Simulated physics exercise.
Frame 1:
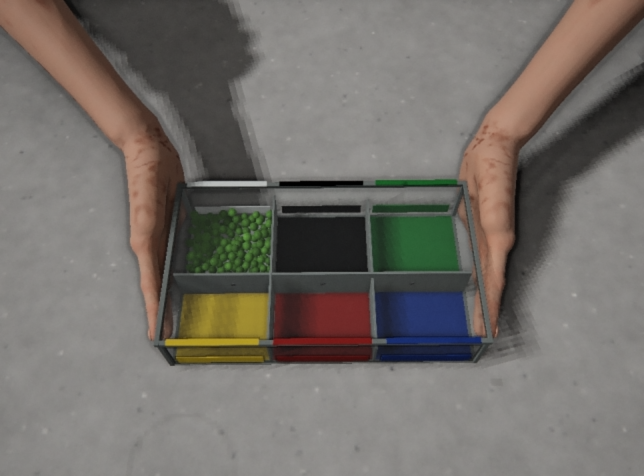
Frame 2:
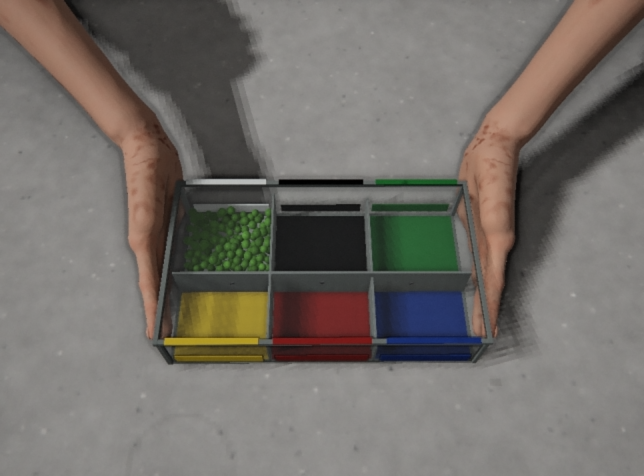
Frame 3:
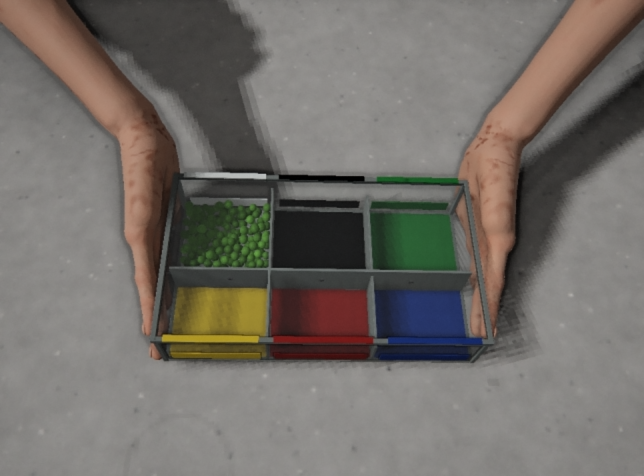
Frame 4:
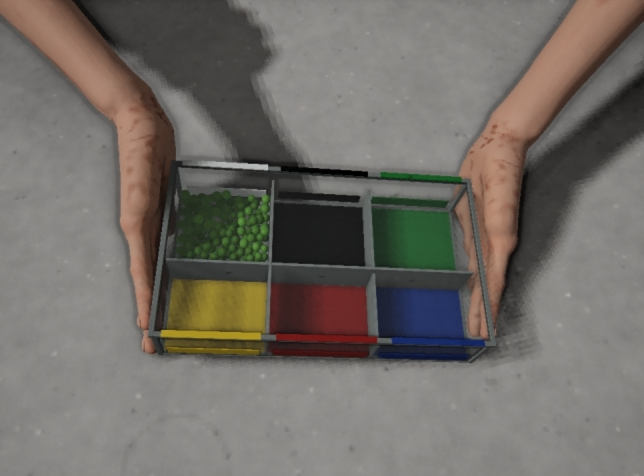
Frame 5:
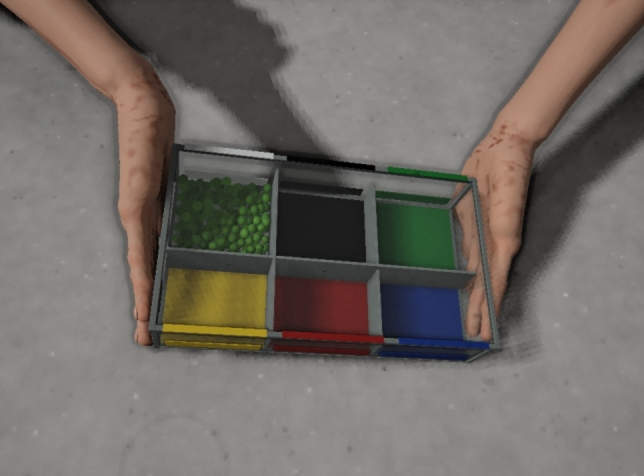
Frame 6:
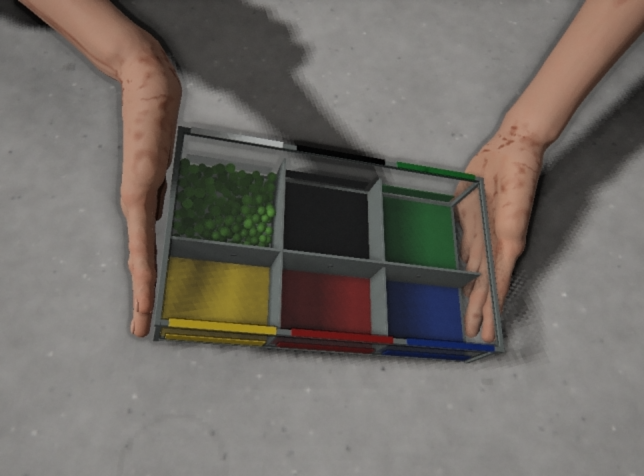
Two hands gradually tilt a clear divided box of green balls down to the right.
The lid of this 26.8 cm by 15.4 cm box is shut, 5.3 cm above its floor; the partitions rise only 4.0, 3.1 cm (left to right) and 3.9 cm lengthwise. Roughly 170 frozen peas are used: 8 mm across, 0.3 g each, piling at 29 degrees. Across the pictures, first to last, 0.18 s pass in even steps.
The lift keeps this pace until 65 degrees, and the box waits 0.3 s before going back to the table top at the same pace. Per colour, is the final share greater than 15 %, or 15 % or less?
Red: 15 % or less, blue: 15 % or less, green: 15 % or less, yellow: 15 % or less, white: Greater than 15 %, black: 15 % or less.
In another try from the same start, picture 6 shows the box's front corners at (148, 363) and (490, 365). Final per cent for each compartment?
Each compartment ends with, in per cent, red 5, blue 0, green 0, yellow 10, white 85 and black 0.
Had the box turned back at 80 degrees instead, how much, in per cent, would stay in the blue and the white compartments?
Blue: 5; white: 75 (per cent).
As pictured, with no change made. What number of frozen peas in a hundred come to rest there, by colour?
Red 0; blue 0; green 0; yellow 0; white 85; black 5 (in a hundred).
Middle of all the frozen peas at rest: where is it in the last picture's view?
Approximately (245, 263) in the last picture.
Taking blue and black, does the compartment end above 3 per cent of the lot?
With blue that fails, while with black that holds.
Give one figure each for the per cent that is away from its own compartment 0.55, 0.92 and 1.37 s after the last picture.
In order: 10, then 10, then 15.
Then, 0.55 s after the last picture, tilt 65 degrees; white 90 %, black 5 %.
Then, 0.92 s after the last picture, tilt 37 degrees; white 90 %, black 5 %.
Then, 1.37 s after the last picture, tilt 0 degrees; white 85 %, black 5 %.
In the end, red 0 %, blue 0 %, green 0 %, yellow 0 %, white 85 %, black 5 %.
